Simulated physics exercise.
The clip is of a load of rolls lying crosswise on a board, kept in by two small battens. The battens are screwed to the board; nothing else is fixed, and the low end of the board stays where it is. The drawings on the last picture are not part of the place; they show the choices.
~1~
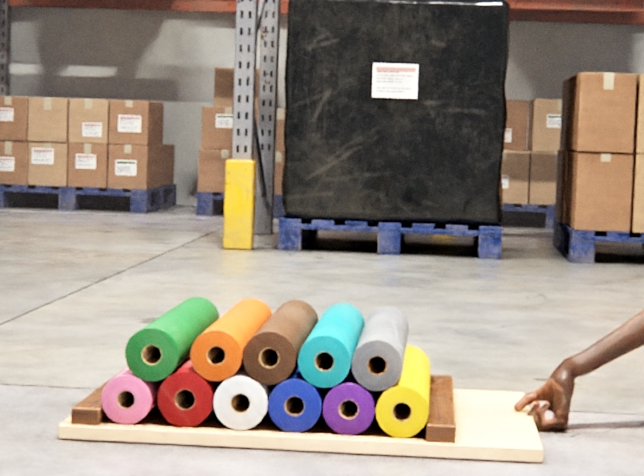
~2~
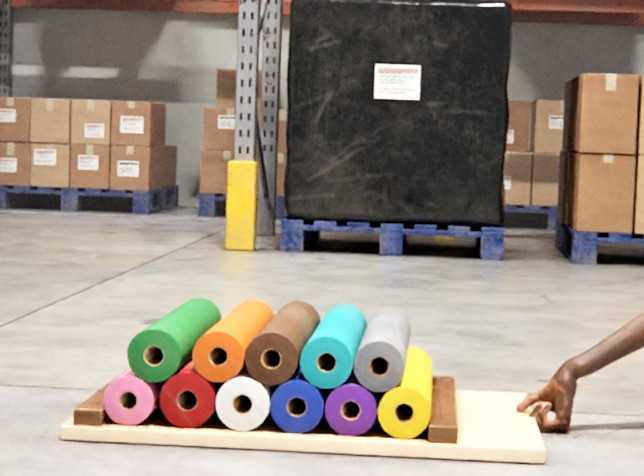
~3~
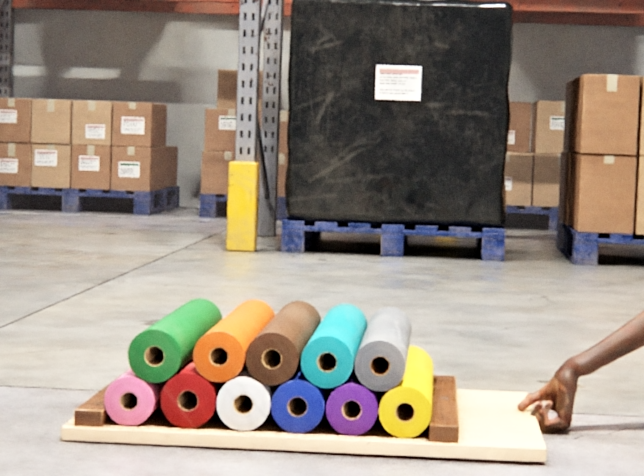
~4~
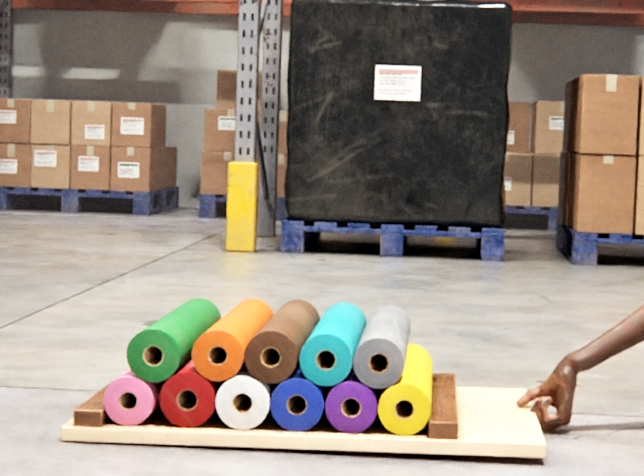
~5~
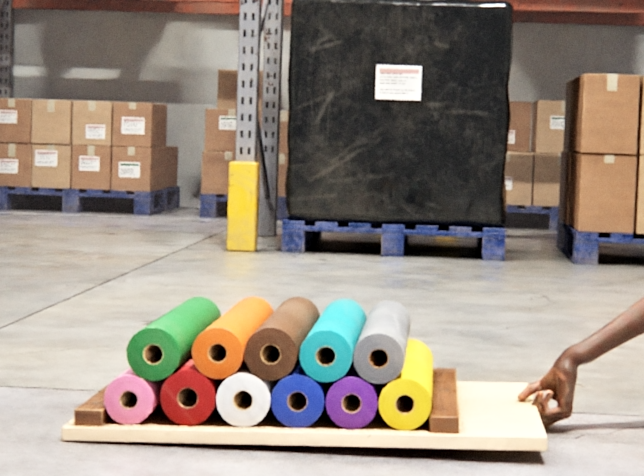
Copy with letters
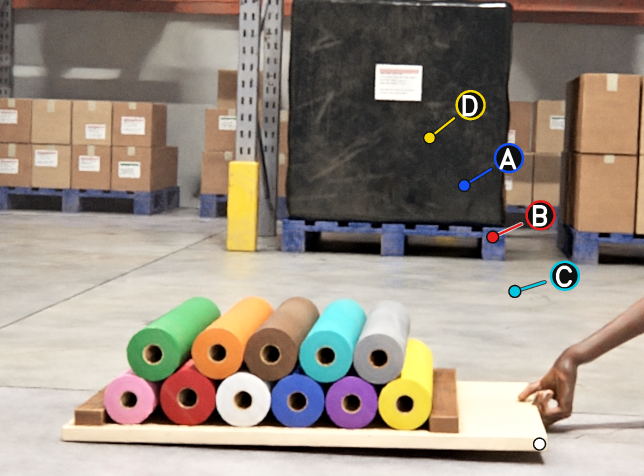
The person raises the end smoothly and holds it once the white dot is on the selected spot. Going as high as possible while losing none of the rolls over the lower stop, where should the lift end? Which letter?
No higher than C.
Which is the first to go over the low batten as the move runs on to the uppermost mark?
First is the green one.
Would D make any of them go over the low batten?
At D: Yes.
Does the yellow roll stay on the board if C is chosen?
Yes, with C.
On the marked copy, A at (464, 185); B at (493, 237); C at (515, 291); D at (430, 138); the white dot at (540, 444).
Taking C. A third of the way, board at 14°.
Two thirds of the way, board at 20°.
When it is over, board at 20°, none over the low batten.
As for the rest, A five over the low batten; B one over the low batten (green); D five over the low batten.
